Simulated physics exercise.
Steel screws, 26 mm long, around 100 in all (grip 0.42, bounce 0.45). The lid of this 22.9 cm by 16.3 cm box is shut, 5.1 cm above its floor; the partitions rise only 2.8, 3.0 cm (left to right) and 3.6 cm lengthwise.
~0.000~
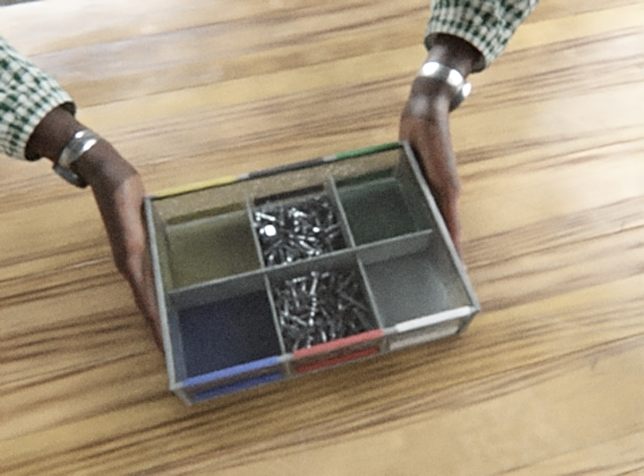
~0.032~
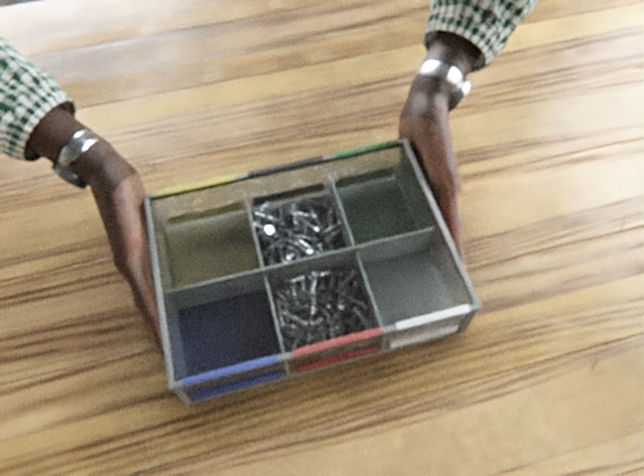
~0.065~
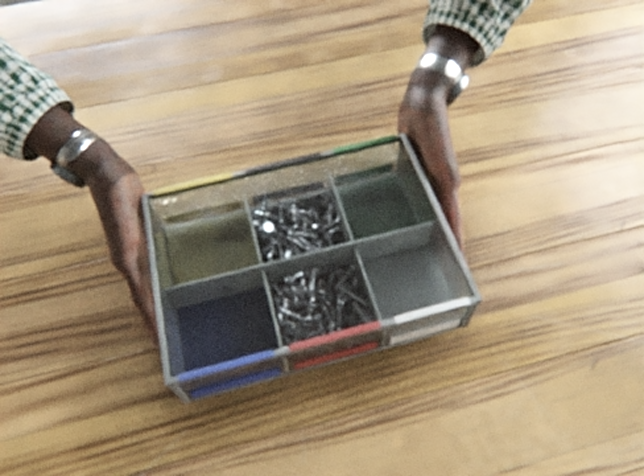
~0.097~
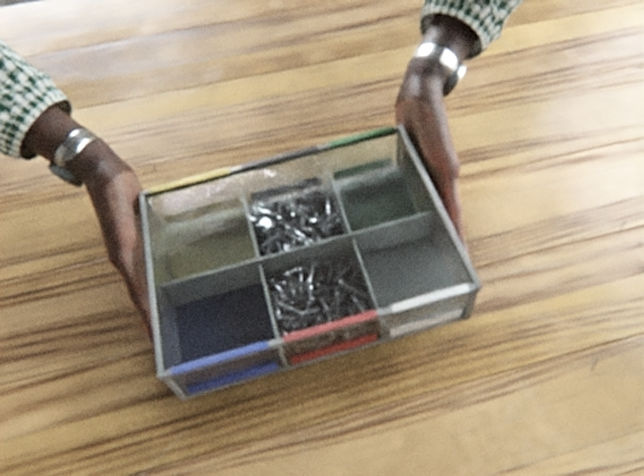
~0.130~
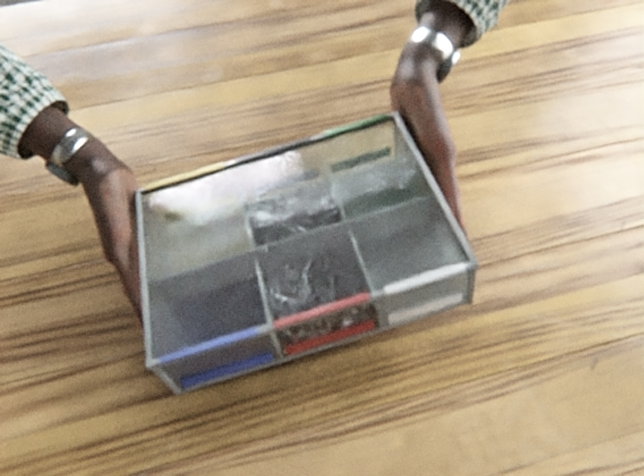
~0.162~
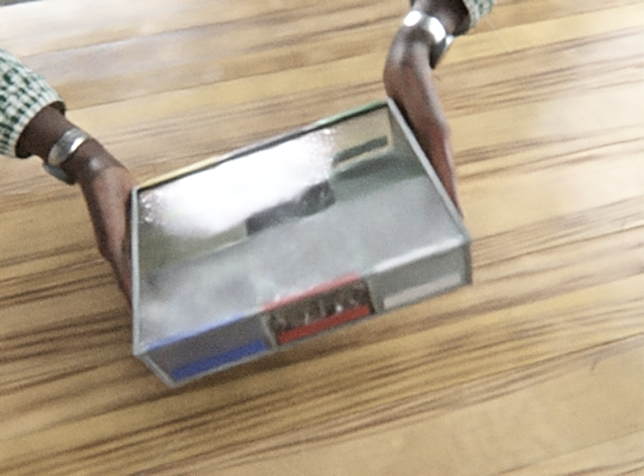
We see two hands holding a closed, clear-lidded box with screws in its two middle compartments, above a wooden table. The hands tilt it backward, slowly then faster, raising the front edge as glare spreads across the lid.
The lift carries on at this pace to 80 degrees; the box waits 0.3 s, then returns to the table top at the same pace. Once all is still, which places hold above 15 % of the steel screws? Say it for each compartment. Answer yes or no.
Red yes, blue no, green no, yellow yes, white no, black yes.
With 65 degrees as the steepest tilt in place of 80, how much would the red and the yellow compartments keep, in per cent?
In that case red 40, yellow 10.
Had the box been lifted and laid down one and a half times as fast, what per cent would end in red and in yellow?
Then: Red 25; yellow 40.
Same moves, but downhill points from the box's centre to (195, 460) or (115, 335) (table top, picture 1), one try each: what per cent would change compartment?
Some 40 and 45 per cent.
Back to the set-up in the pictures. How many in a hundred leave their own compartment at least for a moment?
Some 40 per cent.
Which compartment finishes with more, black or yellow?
The black compartment.
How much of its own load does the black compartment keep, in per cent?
Some 90 per cent.
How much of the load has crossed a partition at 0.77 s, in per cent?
Some 25 per cent.
After 0.77 s, tilt 80 degrees; red 35 %, blue 5 %, yellow 20 %, black 40 %.
Then, at 1.17 s, tilt 46 degrees; red 25 %, blue 10 %, yellow 30 %, black 40 %.
After 1.66 s, tilt 0 degrees; red 25 %, blue 10 %, yellow 30 %, black 40 %.
By 2.3 s all is still; red 25 %, blue 10 %, green 0 %, yellow 30 %, white 0 %, black 40 %.
